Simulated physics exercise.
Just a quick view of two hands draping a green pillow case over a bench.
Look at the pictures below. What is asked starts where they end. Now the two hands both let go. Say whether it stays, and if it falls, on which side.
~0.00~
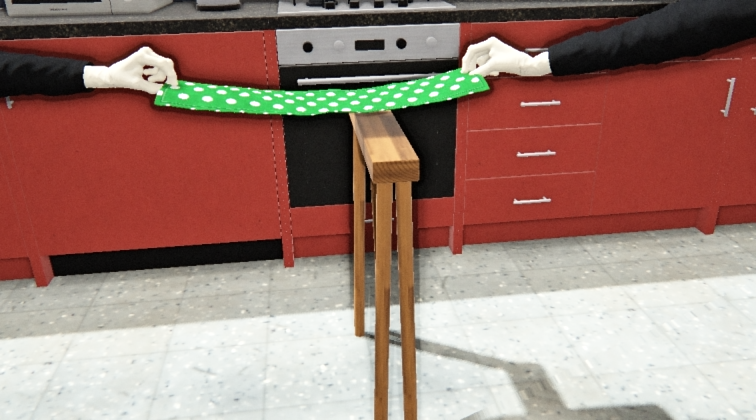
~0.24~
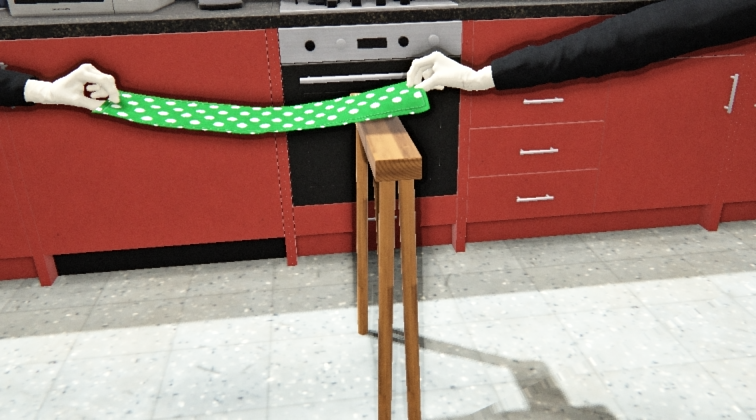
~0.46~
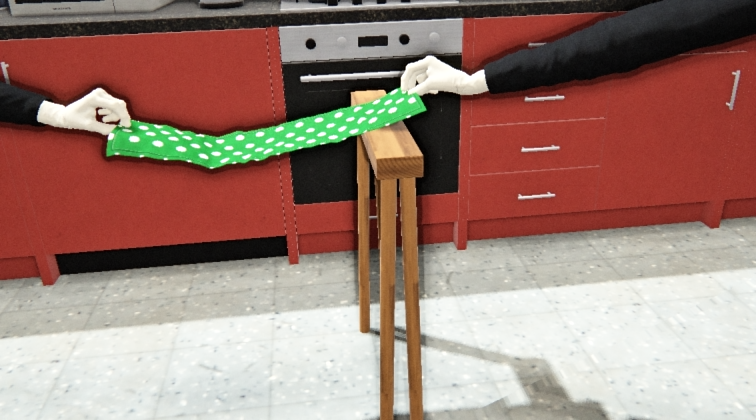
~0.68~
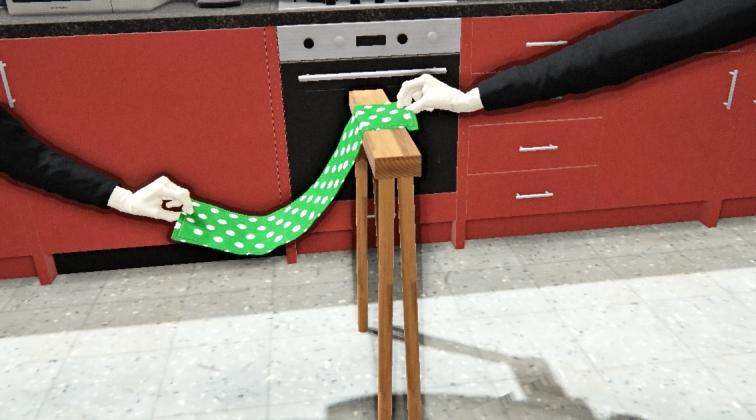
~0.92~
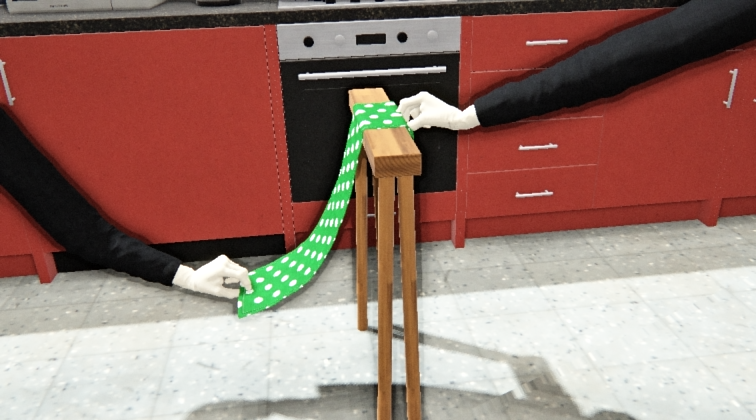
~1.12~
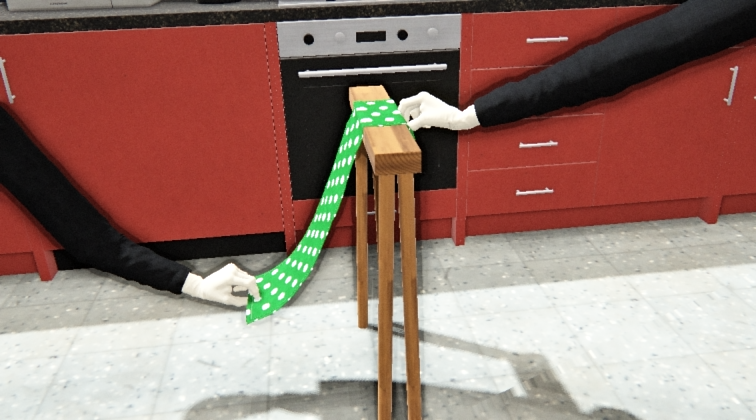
I expect it will slide away to the left.
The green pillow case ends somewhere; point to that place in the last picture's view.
At about (335, 380).
After 1.50 s, pillow case clear of the top and falling near (331, 316).
After 1.74 s, pillow case in a heap on the floor near (335, 378).
In the end, pillow case in a heap on the floor near (335, 379). The green pillow case falls on the left side.
